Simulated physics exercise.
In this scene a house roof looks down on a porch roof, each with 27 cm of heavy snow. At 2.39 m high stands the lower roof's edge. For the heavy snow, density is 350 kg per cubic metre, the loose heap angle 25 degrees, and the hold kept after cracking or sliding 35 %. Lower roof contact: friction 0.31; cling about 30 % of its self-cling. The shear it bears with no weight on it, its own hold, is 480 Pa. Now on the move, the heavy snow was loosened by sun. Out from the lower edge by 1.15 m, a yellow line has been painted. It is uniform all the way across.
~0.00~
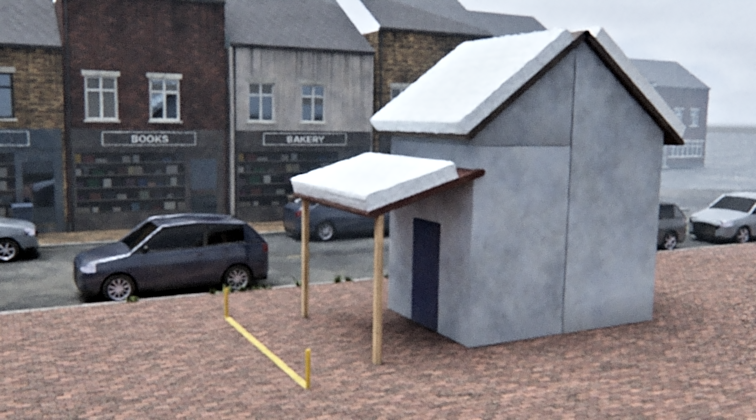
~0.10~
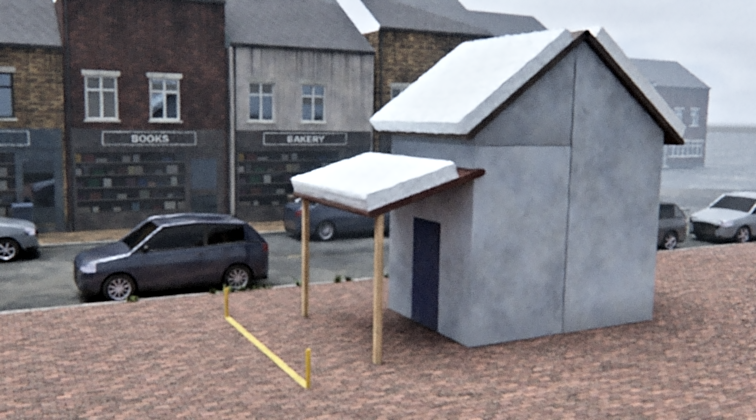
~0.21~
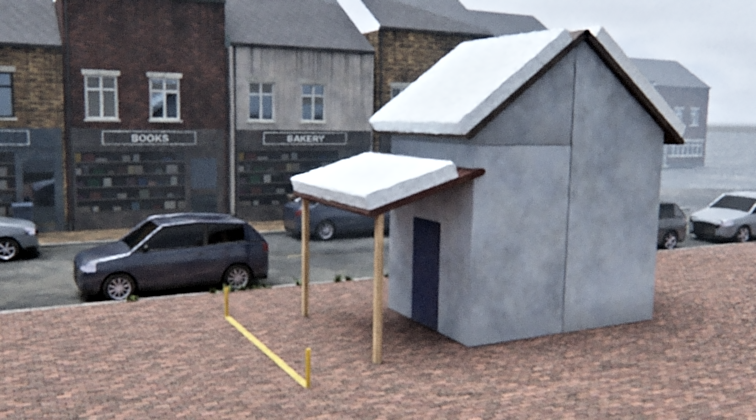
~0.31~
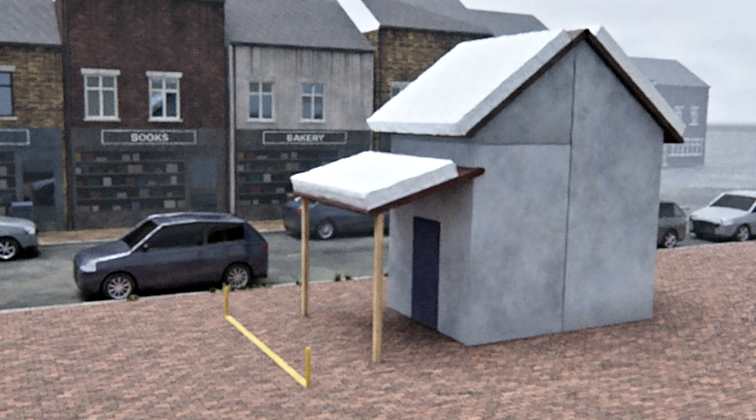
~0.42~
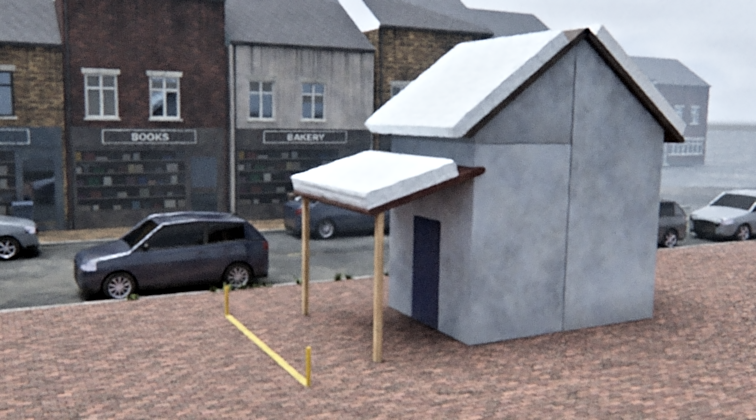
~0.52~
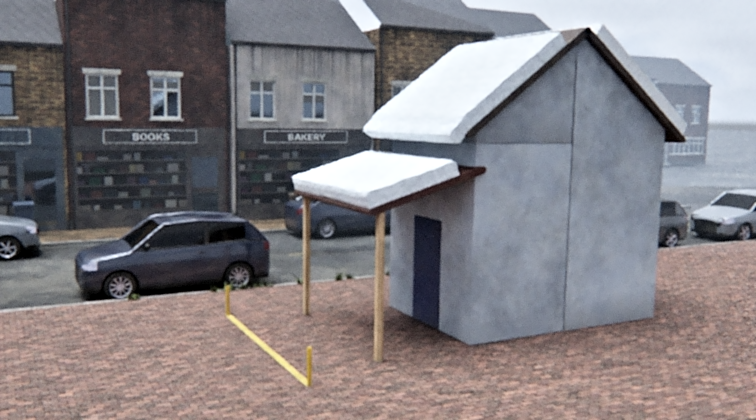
We see a small grey building with snow on its main roof and lower porch roof, near parked cars and shops; the upper snow slides slightly down to the left, its lower edge creeping out over the porch.
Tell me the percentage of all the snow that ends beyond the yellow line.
It comes to about 34 %.
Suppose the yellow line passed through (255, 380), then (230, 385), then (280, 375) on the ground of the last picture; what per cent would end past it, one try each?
Respectively about 18 in a hundred, 8 in a hundred and 25 in a hundred.
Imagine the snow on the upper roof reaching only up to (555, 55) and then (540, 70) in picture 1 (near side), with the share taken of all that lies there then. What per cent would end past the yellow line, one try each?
In turn about 25 %, 20 %.
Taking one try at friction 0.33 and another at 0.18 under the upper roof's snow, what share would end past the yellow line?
Respectively near 50 % and near 55 %.
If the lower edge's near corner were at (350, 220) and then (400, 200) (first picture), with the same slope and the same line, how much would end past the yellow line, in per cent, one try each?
Try 1: Near 40 %; try 2: Near 35 %.
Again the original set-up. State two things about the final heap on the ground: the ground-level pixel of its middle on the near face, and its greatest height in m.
You'd find it near (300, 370), piled some 0.4 m high.
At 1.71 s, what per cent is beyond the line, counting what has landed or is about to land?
I'd say near 0 in a hundred.
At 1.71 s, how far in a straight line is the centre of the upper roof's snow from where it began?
Roughly 2.0 m.
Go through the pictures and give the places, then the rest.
Front end of the heavy snow at (465, 121), in the first picture.
Front end of the heavy snow at (464, 121), its middle shifted 8 mm, in the second picture.
Front end of the heavy snow at (463, 130), its middle shifted 3.3 cm, 1 % of it past the upper edge, in one piece, in the third picture.
Front end of the heavy snow at (461, 131), its middle shifted 7.5 cm, 3 % of it past the upper edge, in one piece, in the fourth picture.
Front end of the heavy snow at (459, 121), its middle shifted 14 cm, 5 % of it past the upper edge, in one piece, in the fifth picture.
Front end of the heavy snow at (455, 130), its middle shifted 22 cm, 8 % of it past the upper edge, cracking, in the sixth picture.
By 1.07 s, none is below the lower edge and 0 % is past the line.
By 1.71 s, none is below the lower edge and 0 % is past the line.
By 2.36 s, 25 % is below the lower edge and 1 % is past the line.
By 3.00 s, 58 % is below the lower edge and 27 % is past the line.
By 4.80 s, at the end, 73 % is below the lower edge and 34 % is past the line.
